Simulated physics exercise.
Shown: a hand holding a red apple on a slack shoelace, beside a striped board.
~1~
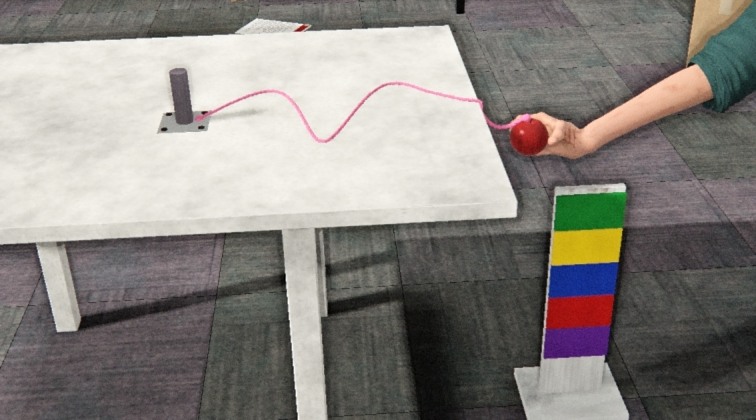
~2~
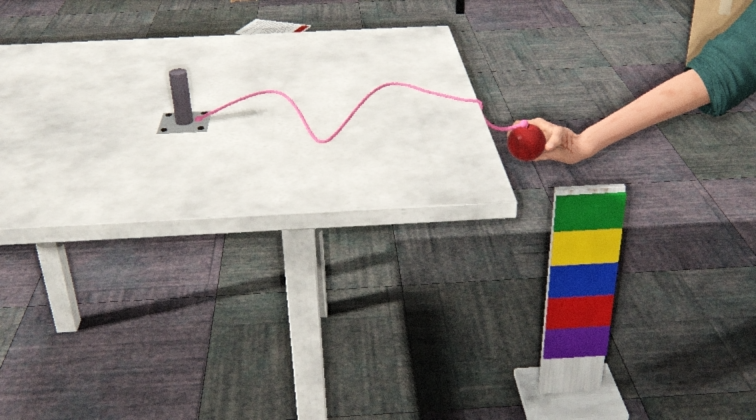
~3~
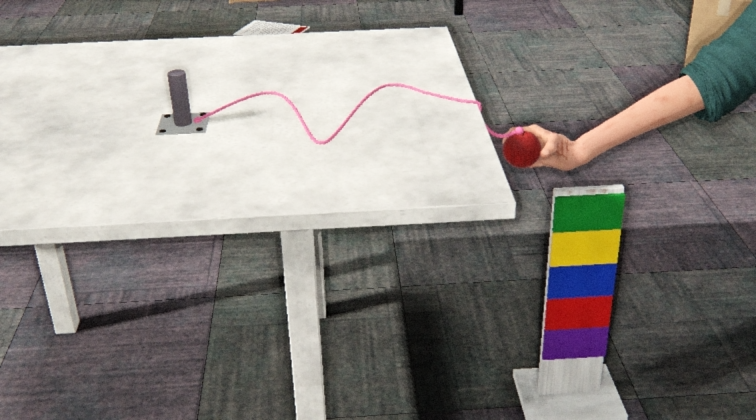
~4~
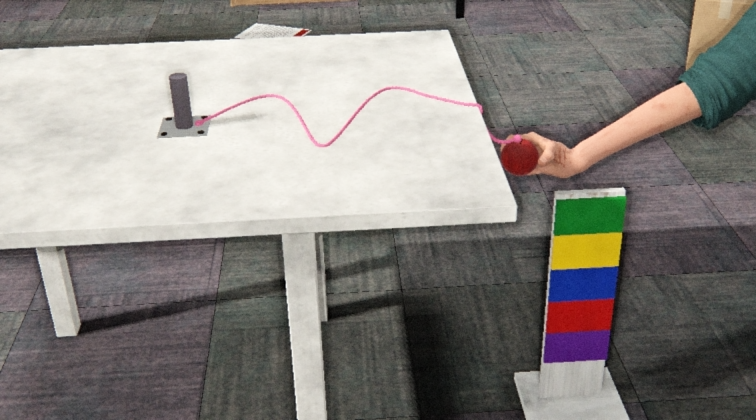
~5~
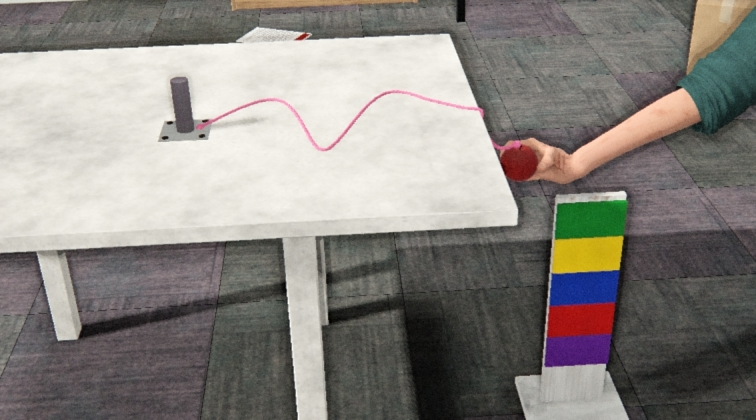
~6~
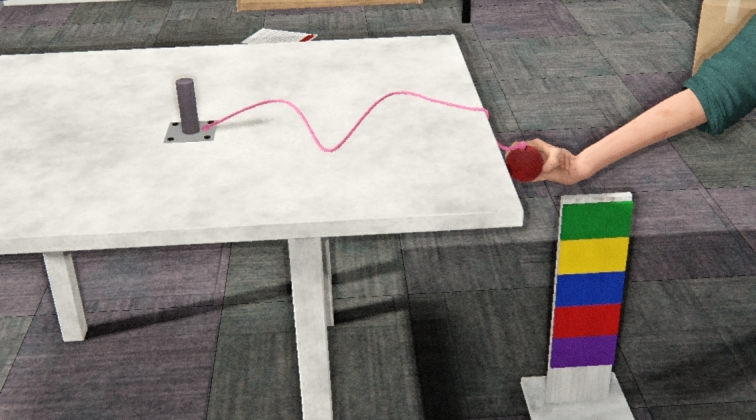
A hand holding a round red object lowered it slightly beside the table's right edge, above a striped board, while the slack pink cord running to a short post stayed curved across the tabletop.
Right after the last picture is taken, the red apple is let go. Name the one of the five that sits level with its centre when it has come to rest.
That would be purple.
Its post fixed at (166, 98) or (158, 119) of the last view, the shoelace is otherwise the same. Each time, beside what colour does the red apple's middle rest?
Taking the two spots in turn: Red, then red.
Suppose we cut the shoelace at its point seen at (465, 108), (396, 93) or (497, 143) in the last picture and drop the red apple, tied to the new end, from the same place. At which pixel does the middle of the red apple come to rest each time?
Roughly (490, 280), (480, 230), (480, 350).
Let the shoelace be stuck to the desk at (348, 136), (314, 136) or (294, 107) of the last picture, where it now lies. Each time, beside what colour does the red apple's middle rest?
For the first place it's yellow, for the second blue, and for the third red.
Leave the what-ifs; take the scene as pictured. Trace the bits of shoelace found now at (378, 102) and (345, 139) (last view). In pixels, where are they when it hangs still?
Point one to (479, 185), point two to (473, 111).
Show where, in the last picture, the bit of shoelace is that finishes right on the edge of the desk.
The point at (350, 134).
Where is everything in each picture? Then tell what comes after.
In the first picture, red apple (529, 137); green (591, 213); yellow (587, 248); blue (584, 281); red (580, 313); purple (577, 343).
In the second picture, red apple (527, 142); shoelace through (234, 102) (297, 109) (333, 136) (369, 95) (442, 95).
In the third picture, red apple (522, 149).
In the fourth picture, red apple (520, 157); shoelace through (234, 107) (297, 113) (333, 140) (369, 100) (442, 99).
In the fifth picture, red apple (519, 163).
In the sixth picture, red apple (524, 164); shoelace through (241, 112) (303, 118) (340, 145) (375, 104) (448, 104).
Early on, apple near (444, 350); level with purple.
Midway, apple near (496, 346); level with purple.
Finally, apple near (468, 354); level with purple. Its middle rests at the purple band.
